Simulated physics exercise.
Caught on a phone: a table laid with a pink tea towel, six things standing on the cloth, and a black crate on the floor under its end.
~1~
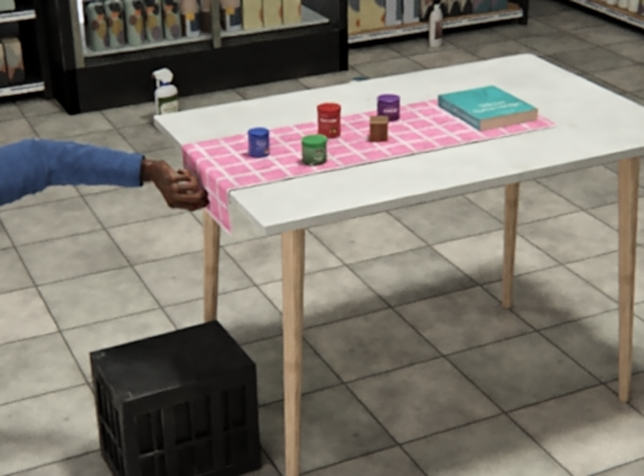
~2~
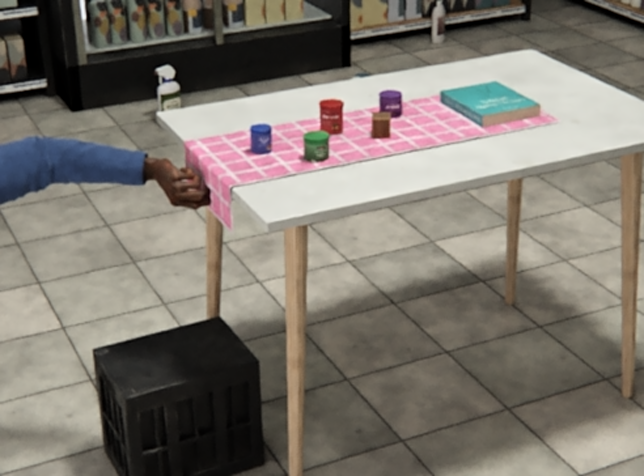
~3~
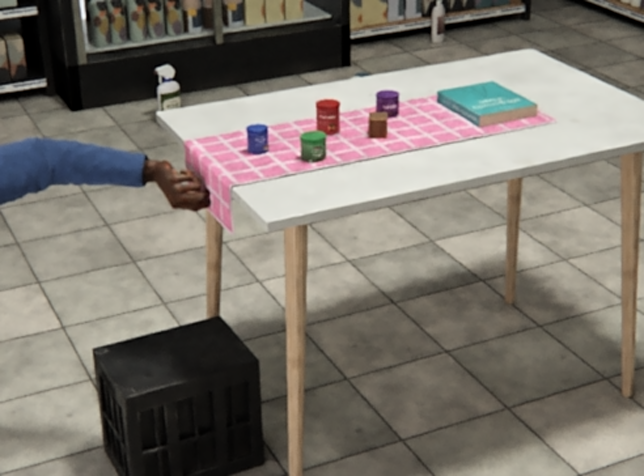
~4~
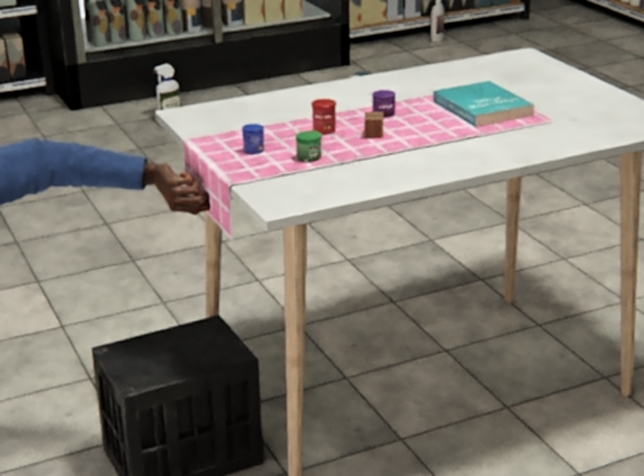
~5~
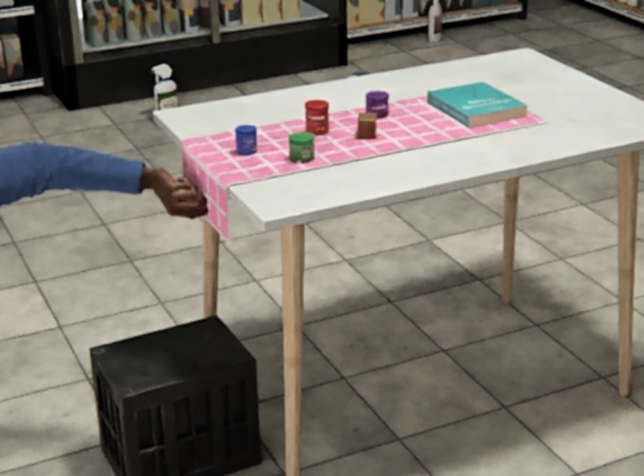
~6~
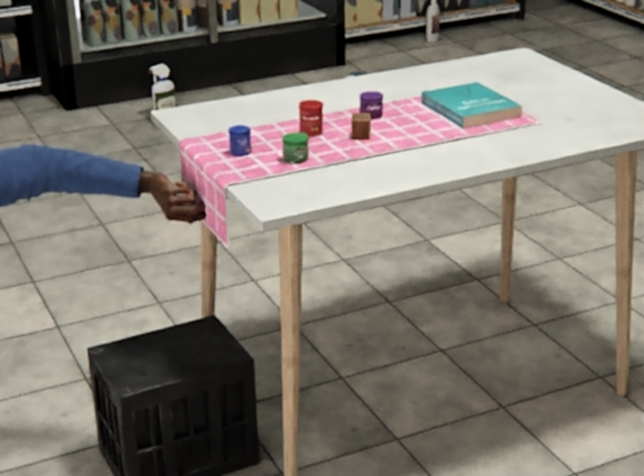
A hand slowly drew a pink checked cloth down over the left end of a white table, above a black crate, and the small coloured pots, brown cube and teal book slid left with it.
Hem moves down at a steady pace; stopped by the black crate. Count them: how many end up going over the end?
Three leave.
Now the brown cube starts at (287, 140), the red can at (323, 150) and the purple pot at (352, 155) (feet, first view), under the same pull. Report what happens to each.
Brown cube: Goes. Red can: Goes. Purple pot: Goes.
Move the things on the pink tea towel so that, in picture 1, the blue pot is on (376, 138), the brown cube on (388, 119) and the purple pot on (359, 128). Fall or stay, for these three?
Outcome: Blue pot stays, brown cube stays, purple pot stays.
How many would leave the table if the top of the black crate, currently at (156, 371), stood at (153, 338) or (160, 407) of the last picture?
That would be 2 and 4.
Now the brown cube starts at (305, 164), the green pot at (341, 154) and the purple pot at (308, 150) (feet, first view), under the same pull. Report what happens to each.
Short version: Brown cube drops, green pot drops, purple pot drops.
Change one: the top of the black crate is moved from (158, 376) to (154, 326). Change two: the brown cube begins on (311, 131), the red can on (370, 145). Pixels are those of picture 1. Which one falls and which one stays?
Observed: Brown cube remains seated; red can remains seated.
Soon after, hem near (206, 267); blue pot gone.
Then, hem near (207, 304); blue pot and green pot gone.
Further on, hem on the crate; blue pot, green pot and red can gone.
At rest, hem on the crate; blue pot, green pot and red can gone. It carries off three.
